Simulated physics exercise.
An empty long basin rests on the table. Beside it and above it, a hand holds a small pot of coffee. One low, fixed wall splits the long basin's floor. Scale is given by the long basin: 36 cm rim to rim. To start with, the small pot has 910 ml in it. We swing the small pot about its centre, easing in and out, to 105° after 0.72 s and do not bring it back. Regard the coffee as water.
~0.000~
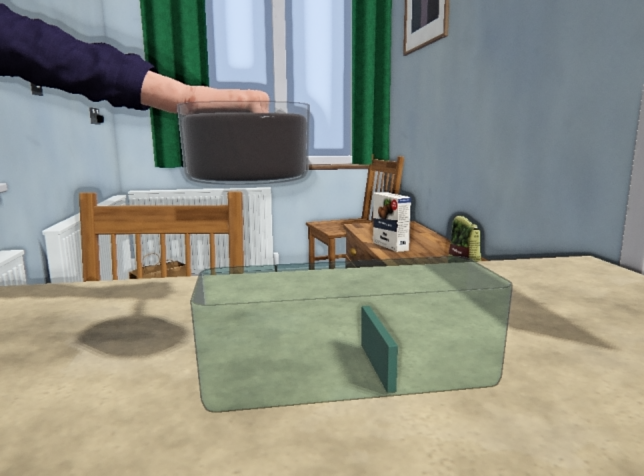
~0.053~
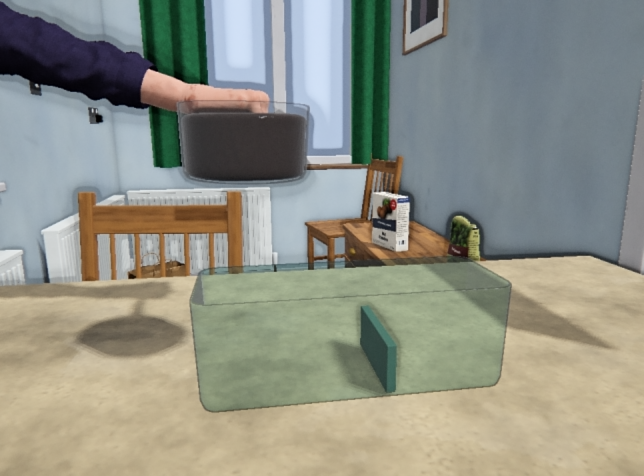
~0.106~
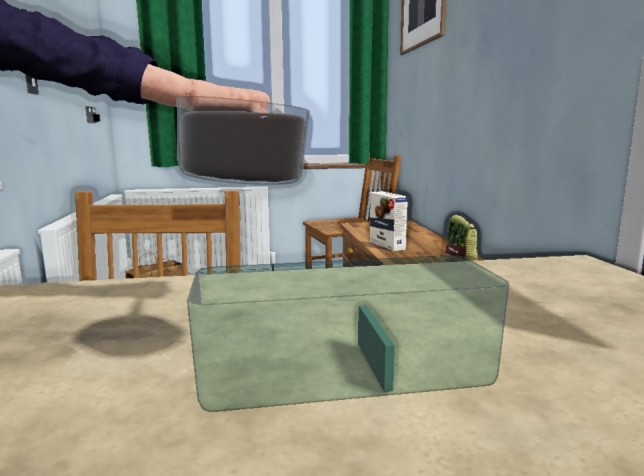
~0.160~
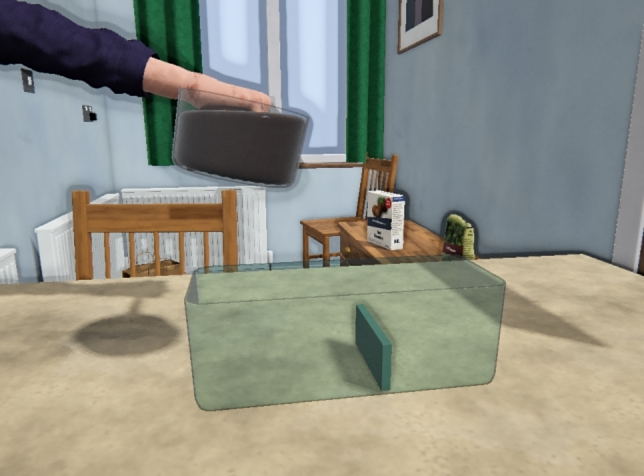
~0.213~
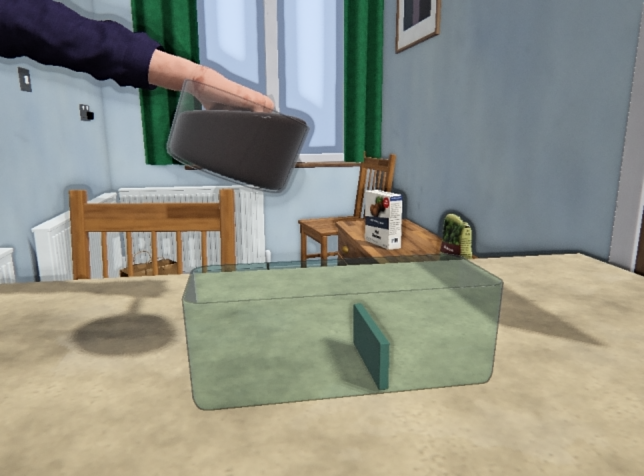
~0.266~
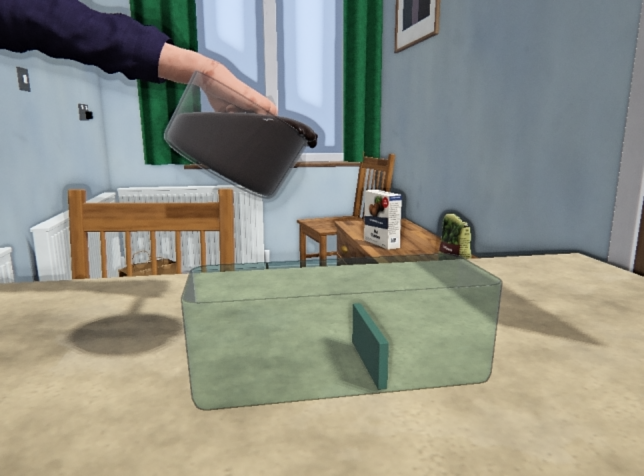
In a room with green curtains and wooden chairs, a hand holds a small clear pot of dark coffee above a long, empty, pale green basin on a table. The hand keeps the pot almost level, then tilts it steadily down to the right, and dark liquid reaches over its lower right edge.
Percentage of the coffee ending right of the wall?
31 per cent.
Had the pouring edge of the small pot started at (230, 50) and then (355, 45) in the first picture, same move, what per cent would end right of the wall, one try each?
In order, 5 and 85 per cent.
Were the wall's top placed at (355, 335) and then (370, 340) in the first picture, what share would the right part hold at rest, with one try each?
Result: 65 per cent, then 50 per cent.
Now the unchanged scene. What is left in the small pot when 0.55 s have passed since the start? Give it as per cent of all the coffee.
Roughly 32 percent.
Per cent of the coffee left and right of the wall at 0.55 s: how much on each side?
About 12 left, about 14 right.
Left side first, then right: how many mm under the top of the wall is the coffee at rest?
Left 38 mm, right 44 mm.
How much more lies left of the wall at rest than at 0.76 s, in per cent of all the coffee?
12 %.
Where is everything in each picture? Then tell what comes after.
The first frame shows tilt 0°; pouring edge (308, 107); surface from (183, 118) to (305, 117); the long basin's rim runs from (197, 287) to (488, 271); the wall's top is at (378, 325).
The second frame shows tilt 1°; pouring edge (308, 109); surface from (182, 117) to (305, 117).
The third frame shows tilt 6°; pouring edge (308, 113); surface from (182, 115) to (304, 118).
The fourth frame shows tilt 12°; pouring edge (308, 120); surface from (182, 114) to (305, 119).
The fifth frame shows tilt 21°; pouring edge (307, 130); surface from (179, 116) to (307, 125); 1 per cent is over the edge.
The sixth frame shows tilt 32°; pouring edge (307, 143); surface from (174, 119) to (303, 134); 5 per cent is over the edge.
After 0.55 s the tilt is 92° and 32 per cent is still to pour, 11 is left of the wall and 14 right of it.
After 0.76 s the tilt is 105° and 6 per cent is still to pour, 55 is left of the wall and 30 right of it.
After 0.98 s the tilt is 105° and 0 per cent is still to pour, 61 is left of the wall and 30 right of it.
After 1.22 s the tilt is 105° and 0 per cent is still to pour, 67 is left of the wall and 31 right of it.
In the end 67 per cent lies left of the wall, 31 right of it and 2 outside.
